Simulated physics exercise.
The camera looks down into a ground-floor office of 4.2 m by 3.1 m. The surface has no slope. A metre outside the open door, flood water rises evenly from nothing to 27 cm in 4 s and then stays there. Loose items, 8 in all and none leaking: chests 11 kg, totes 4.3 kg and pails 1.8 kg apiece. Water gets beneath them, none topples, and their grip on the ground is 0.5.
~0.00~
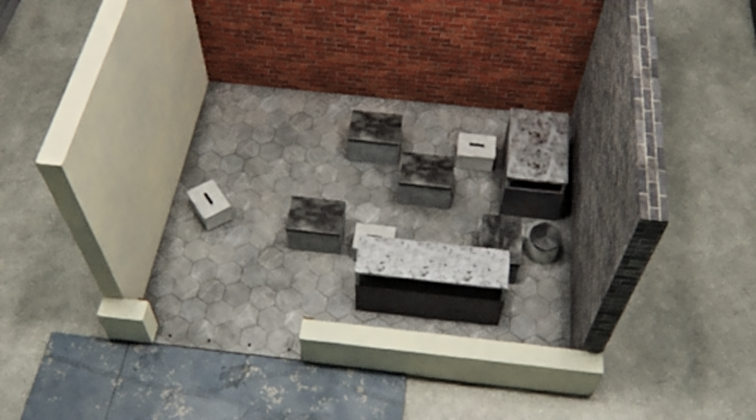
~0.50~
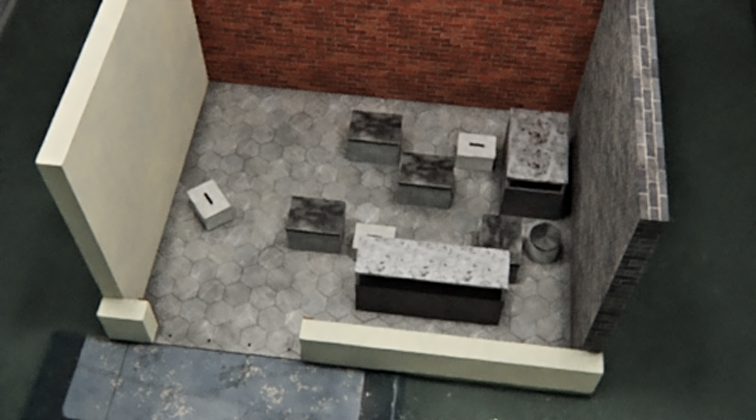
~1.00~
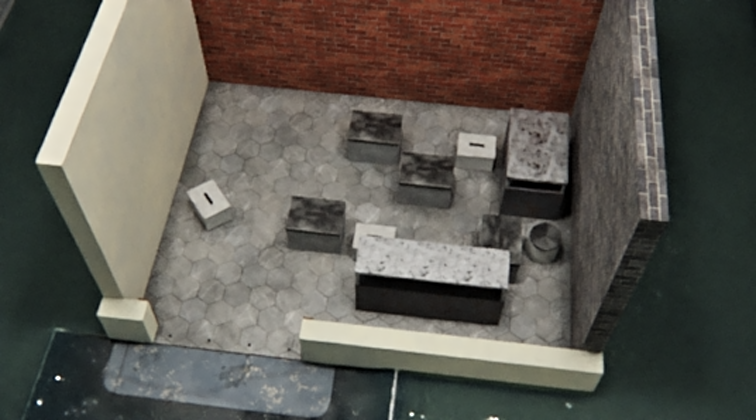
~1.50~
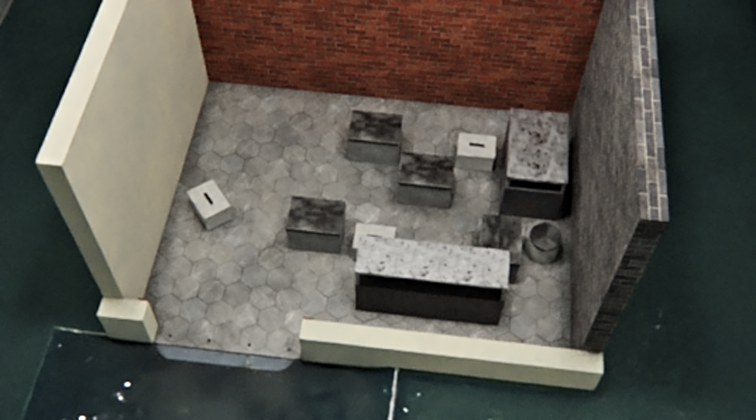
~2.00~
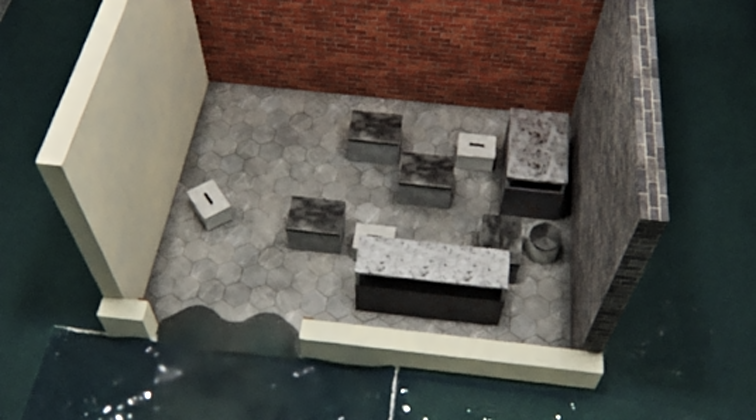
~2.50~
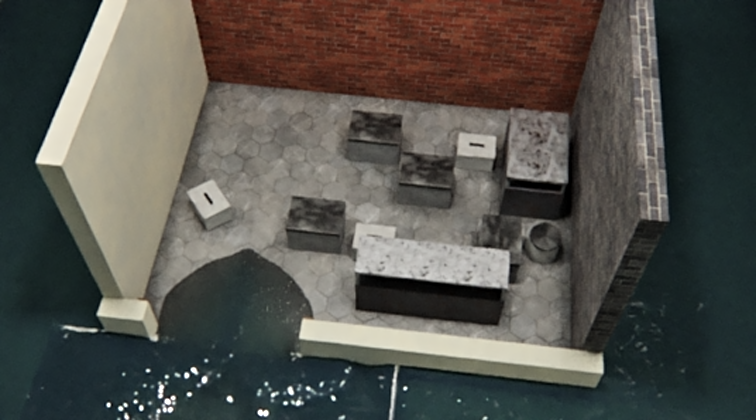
The clip opens on a high view of a dry room with a red brick back wall, grey blocks and small pale boxes on a tiled floor. Dark water spreads around the outside walls, then pushes through the front gap and across nearby tiles, while the objects stay still.
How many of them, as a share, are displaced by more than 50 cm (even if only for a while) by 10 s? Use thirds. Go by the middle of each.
Share: Two thirds or above.
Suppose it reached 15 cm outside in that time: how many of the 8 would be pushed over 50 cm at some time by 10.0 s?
Then 3.
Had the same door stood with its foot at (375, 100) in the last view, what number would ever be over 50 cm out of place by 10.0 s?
In that case 7 of them.
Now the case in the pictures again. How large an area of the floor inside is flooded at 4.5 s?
About 7.0 m2.
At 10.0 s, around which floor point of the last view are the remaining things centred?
Near (444, 216).
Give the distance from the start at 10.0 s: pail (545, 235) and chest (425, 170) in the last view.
In that order: 150 cm, 80 cm.
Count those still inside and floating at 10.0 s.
I count 8.
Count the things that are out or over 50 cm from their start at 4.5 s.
By then 2.
After 3.5 s 0 of 8 are over 50 cm from their spots; 0 afloat.
After 4.5 s 2 of 8 are over 50 cm from their spots; 1 afloat.
After 7.0 s 3 of 8 are over 50 cm from their spots; 4 afloat.
After 10.0 s 8 of 8 are over 50 cm from their spots, and 8 have been at some point; 8 afloat.
